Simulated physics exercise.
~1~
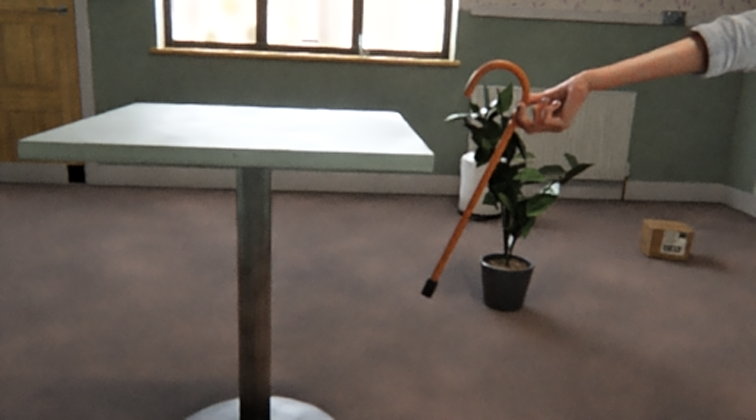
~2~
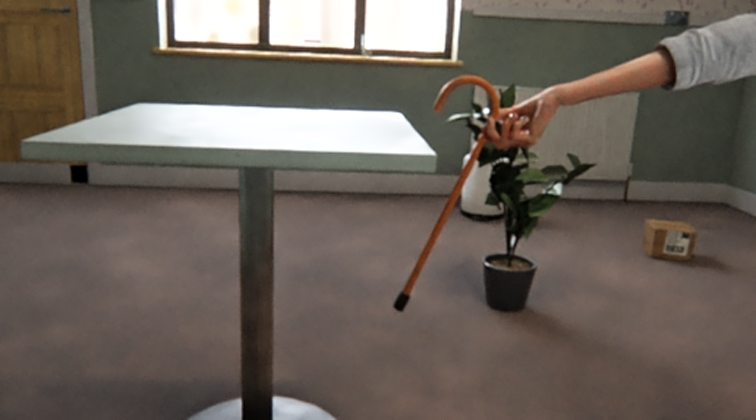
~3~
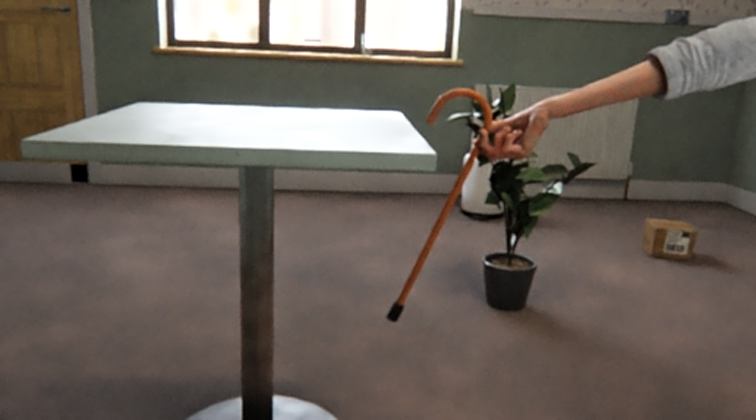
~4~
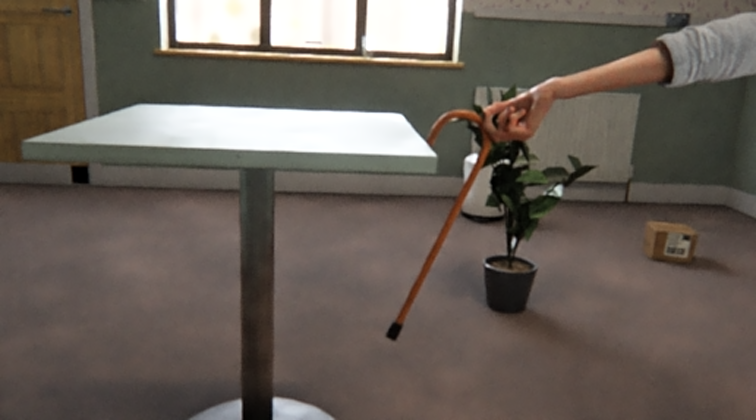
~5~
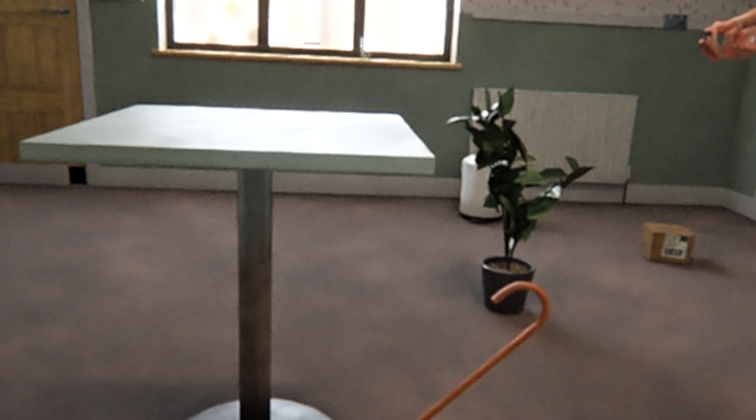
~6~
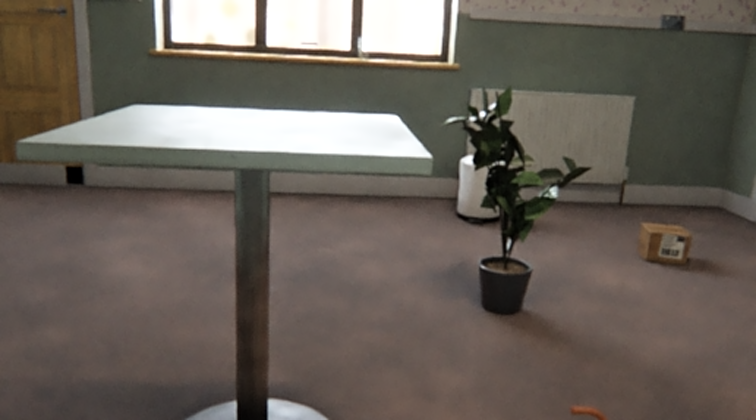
An orange cane was held by a hand beside a pale table, then moved left and lowered so its hooked handle met the table's edge. The hand let go and drew back, and the cane slipped off, tipping over as it dropped toward the floor.
